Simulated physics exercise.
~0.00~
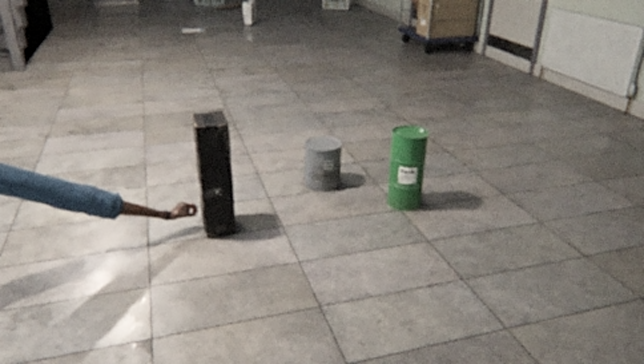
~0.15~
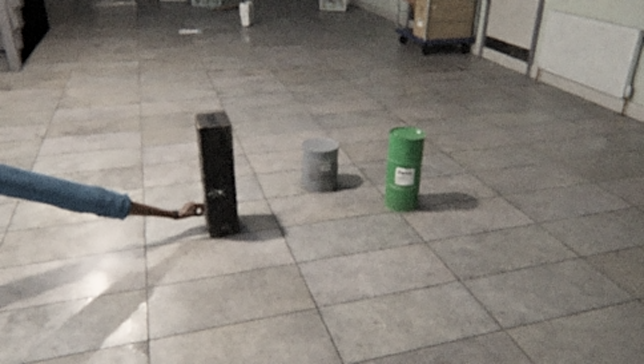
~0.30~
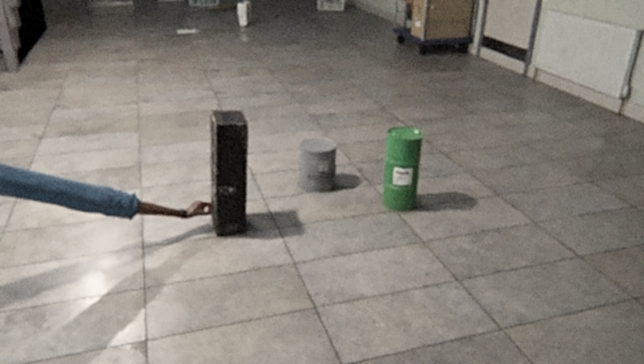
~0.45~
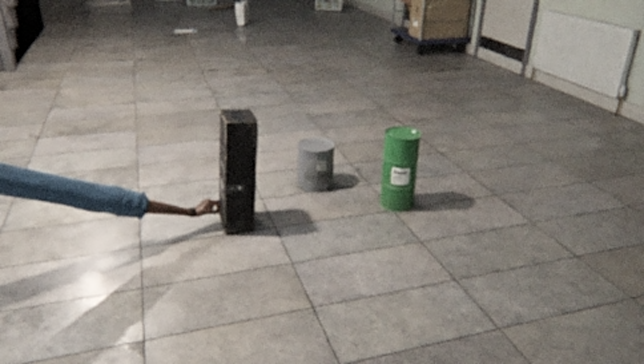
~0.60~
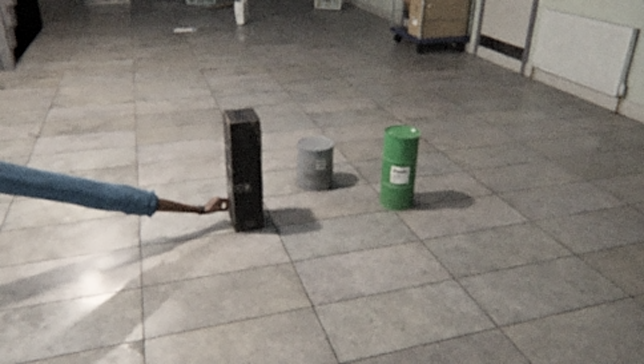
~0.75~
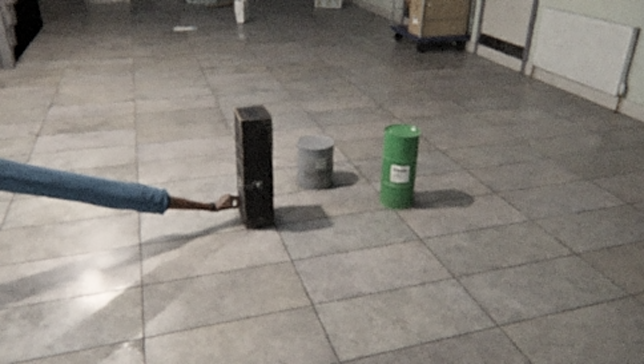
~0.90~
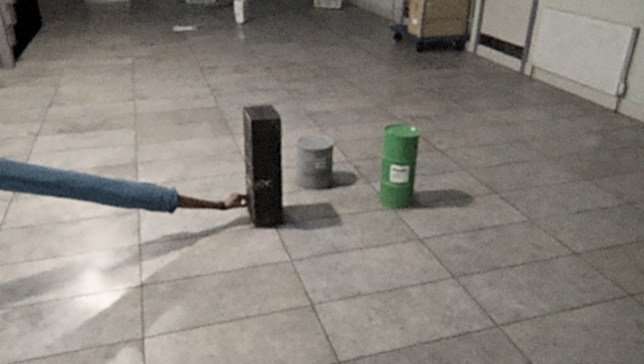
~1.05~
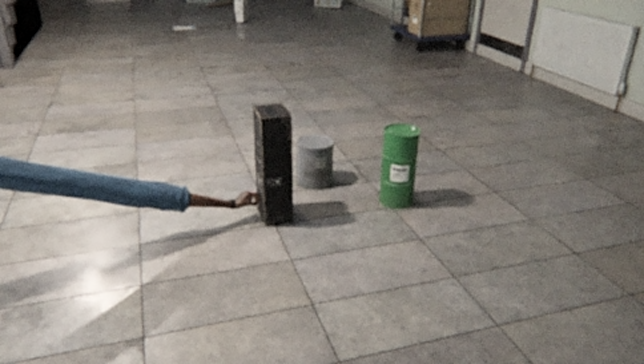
On a tiled floor, a hand slides an upright black box right toward a grey pail.
